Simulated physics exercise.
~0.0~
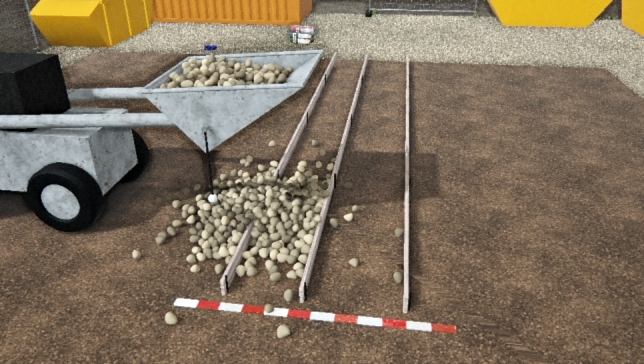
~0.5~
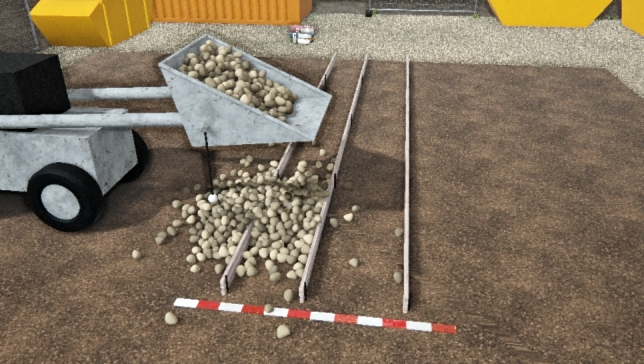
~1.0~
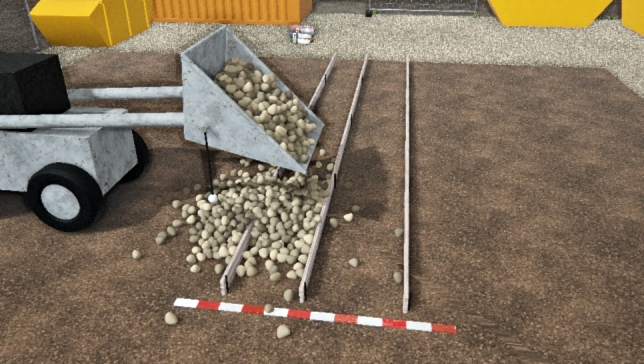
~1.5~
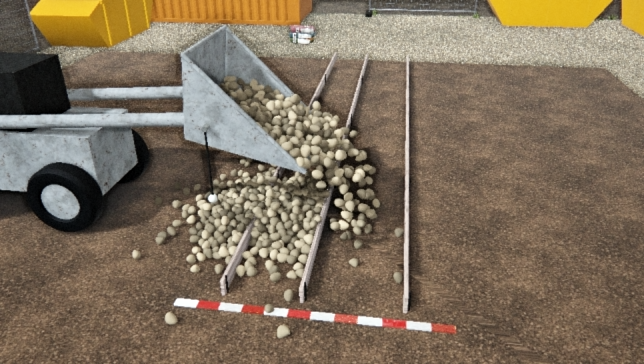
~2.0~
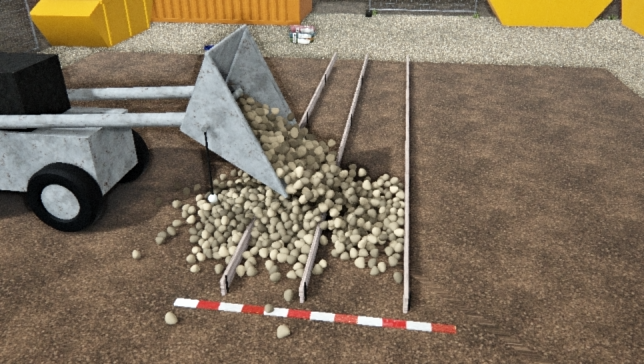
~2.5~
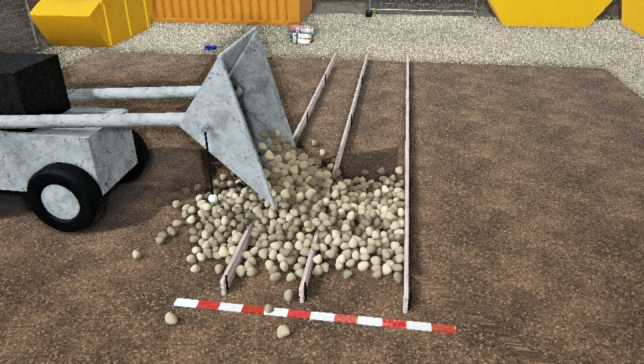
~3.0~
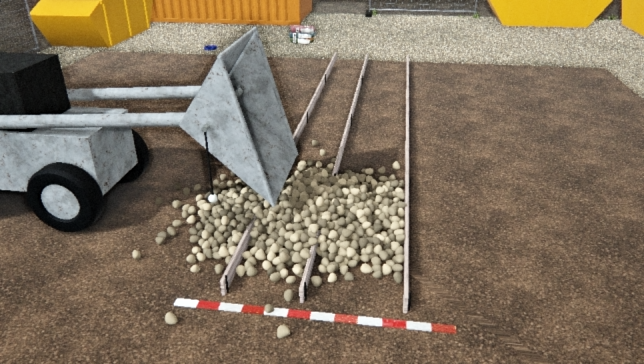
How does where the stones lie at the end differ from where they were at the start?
At the start many of the stones were up in the bucket, with the rest in a pile below. By the end they were all lower down, lying together on the ground and spread across to the right-hand board.
